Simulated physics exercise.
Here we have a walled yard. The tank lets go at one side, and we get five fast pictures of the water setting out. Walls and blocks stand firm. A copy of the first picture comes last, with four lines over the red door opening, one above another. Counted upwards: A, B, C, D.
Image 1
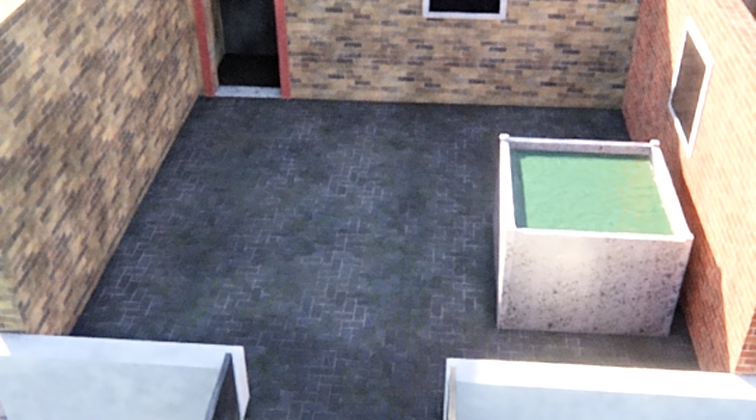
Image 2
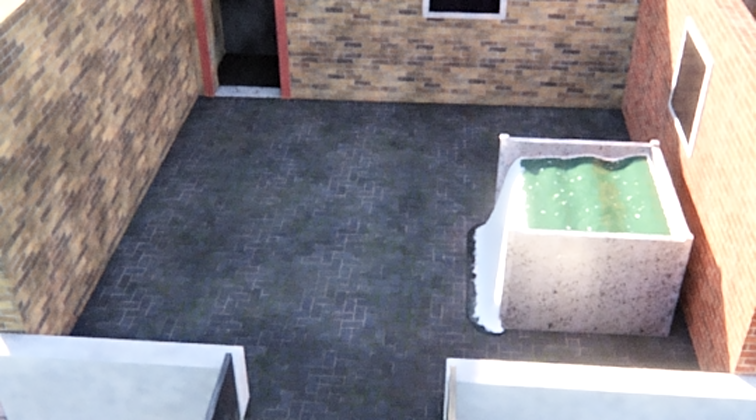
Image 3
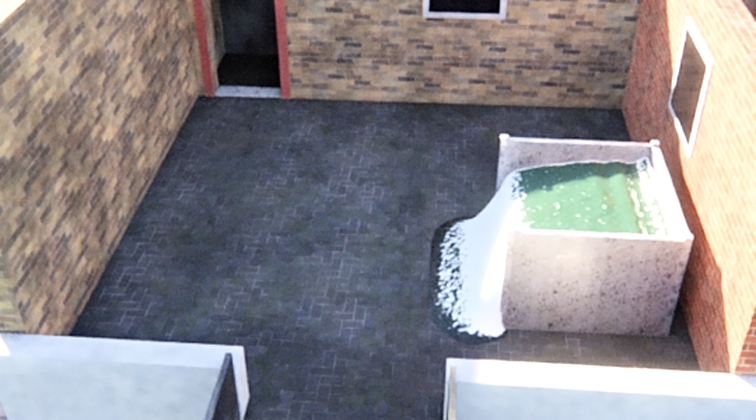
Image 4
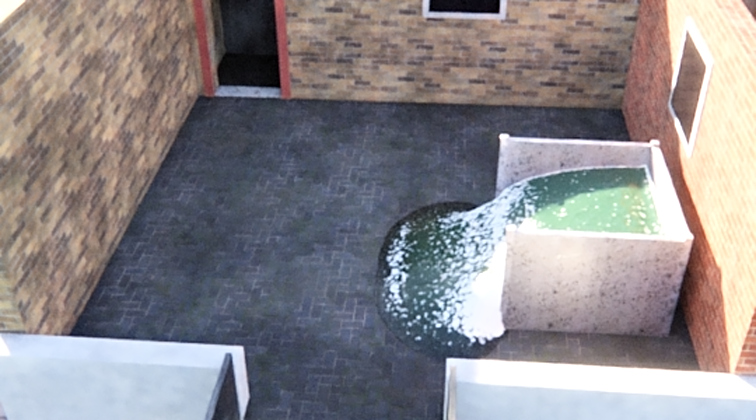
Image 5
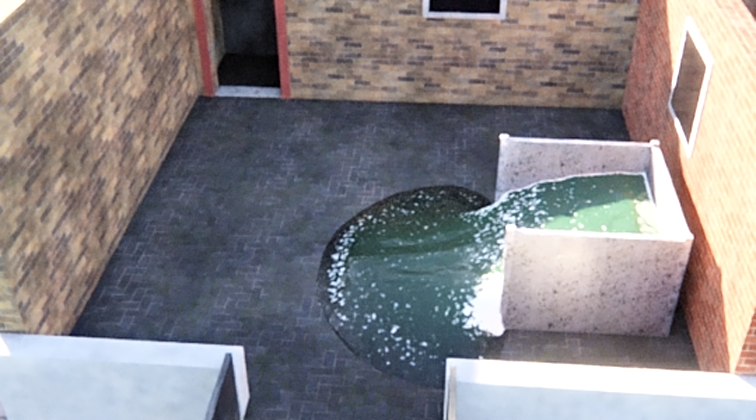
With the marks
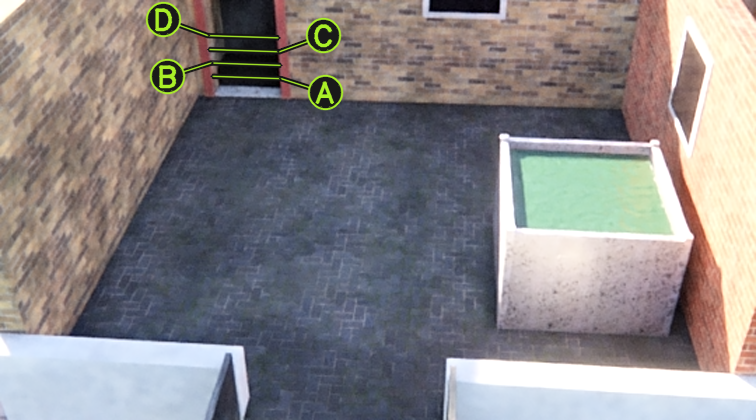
In the video, green water rests in a pale speckled tank in a brick-walled yard, then pours out over the tank's left side with white foam and spreads leftward across the dark paving in a widening rounded pool.
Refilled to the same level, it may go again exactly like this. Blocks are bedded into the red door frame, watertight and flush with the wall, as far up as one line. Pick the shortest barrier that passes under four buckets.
The limit is A.
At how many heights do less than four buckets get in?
All of them.
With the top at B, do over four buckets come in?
No, not at all.
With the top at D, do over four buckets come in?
No, not at all.
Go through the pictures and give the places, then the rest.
Water in the tank at rest, its middle at (587, 192); foot of the red doorway at (248, 97); open gate at (344, 348).
Water covers 2 % of the ground and shows as far out as (497, 331).
Water covers 4 % of the ground and shows as far out as (463, 334).
Water covers 8 % of the ground and shows as far out as (400, 227).
Water covers 15 % of the ground and shows as far out as (332, 309).
On the marked copy, A at (246, 77); B at (245, 64); C at (244, 50); D at (242, 36); from the bottom up A, B, C, D.
With A, a bucket or two gets in.
With B, nothing gets over.
With C, nothing gets over.
With D, nothing gets over.
